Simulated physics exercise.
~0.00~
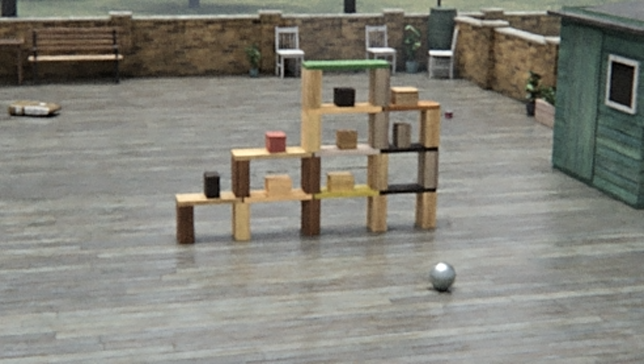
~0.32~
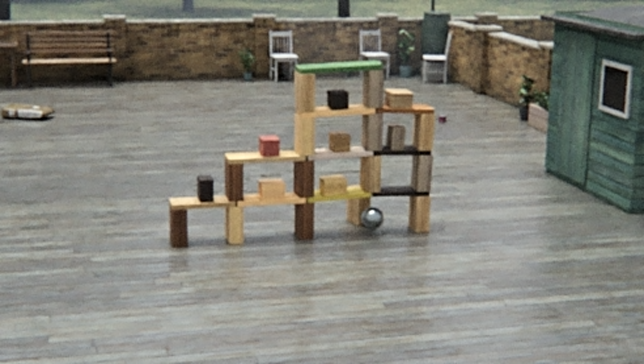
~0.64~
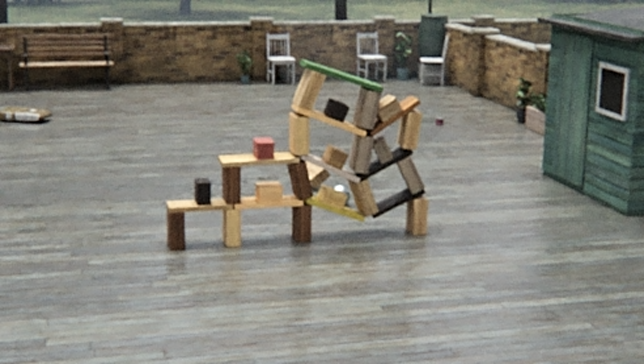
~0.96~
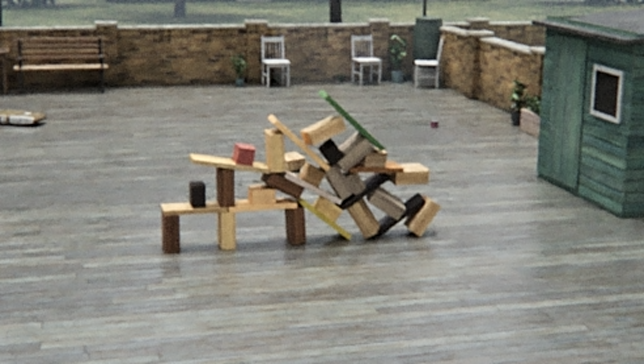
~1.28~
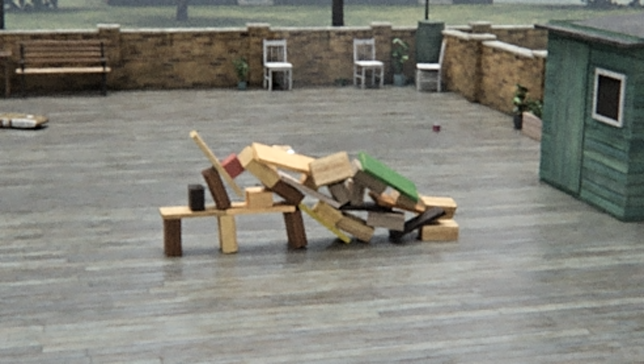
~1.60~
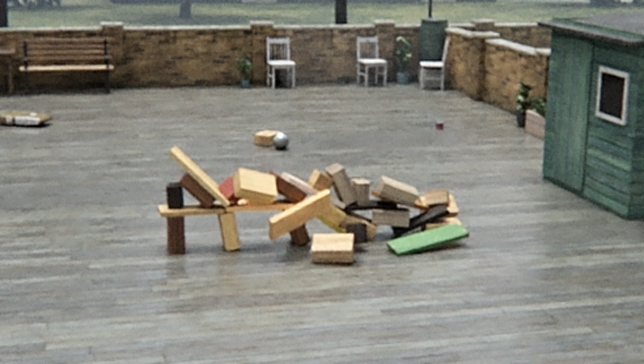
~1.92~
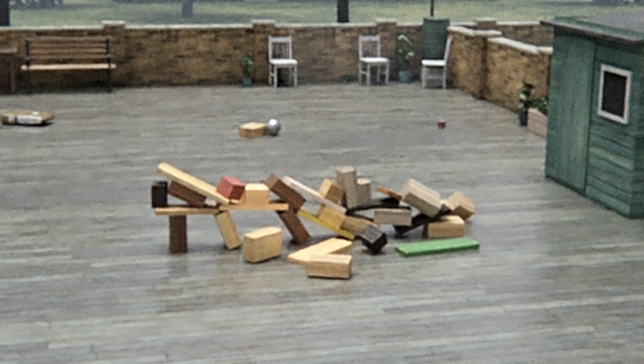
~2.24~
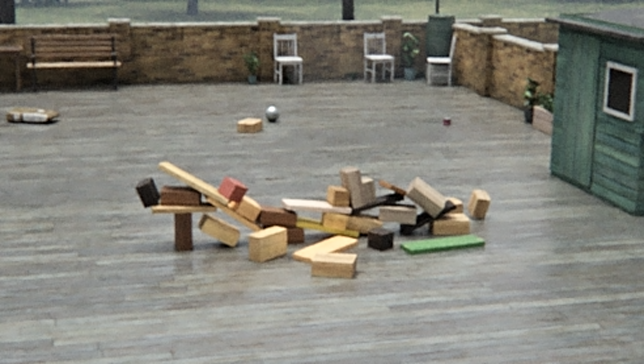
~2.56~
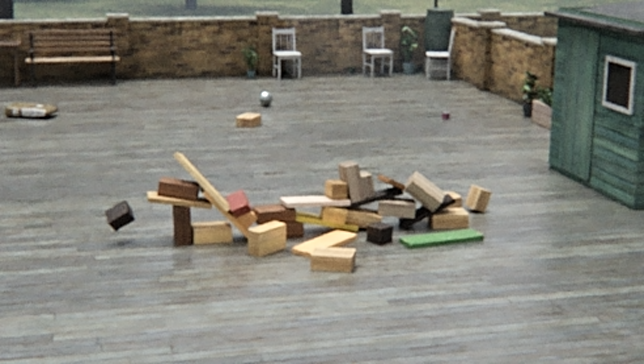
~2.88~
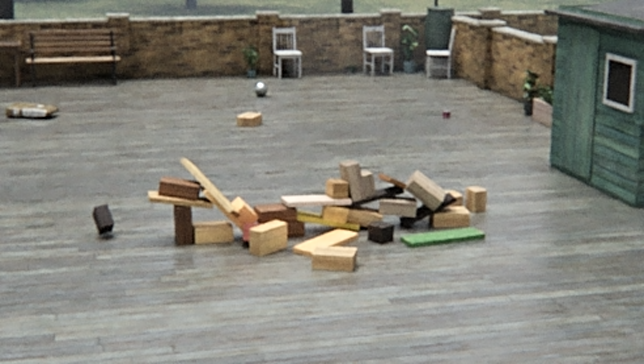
A silver ball rolled into the right side of a stepped stack of wooden blocks and planks, which collapsed into a heap as the ball rolled away behind; the green plank landed flat in front, then a black block and the red one tumbled down.
